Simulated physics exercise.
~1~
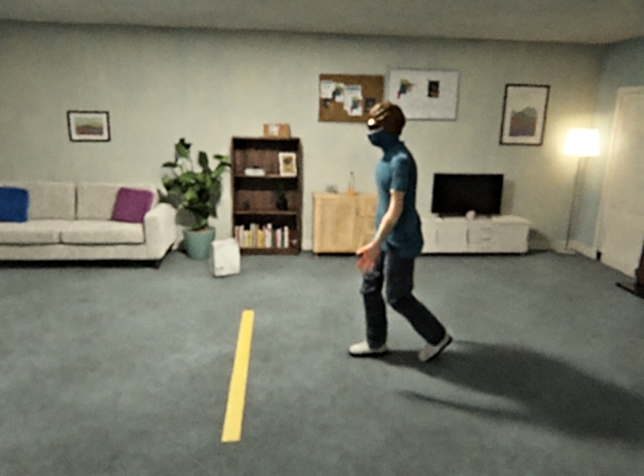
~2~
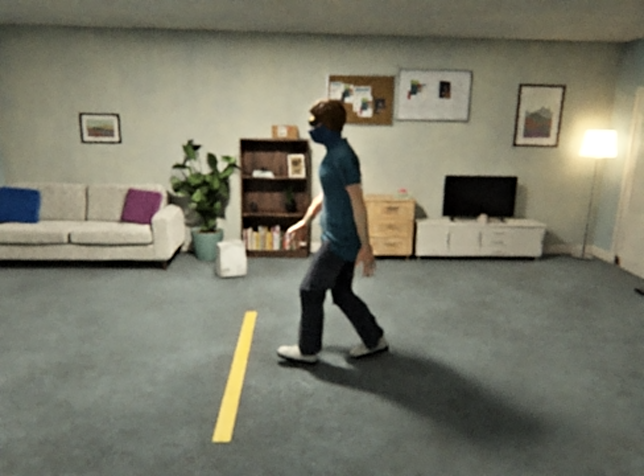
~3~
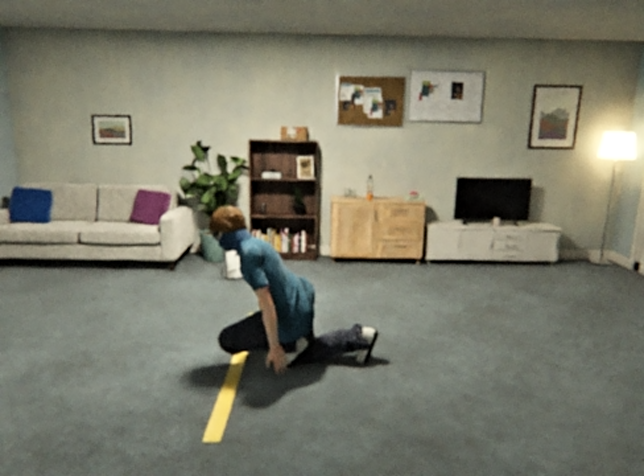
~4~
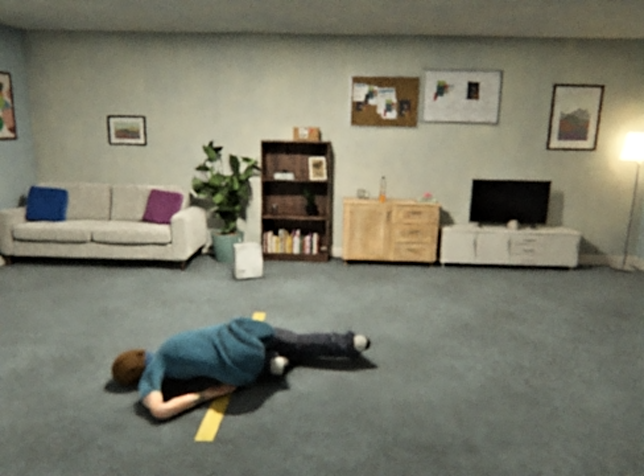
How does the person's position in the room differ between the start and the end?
At the start the person is upright and walking, to the right of the yellow tape. By the end they are farther left and lying on the floor, with head and chest past the tape and hips still short of it.
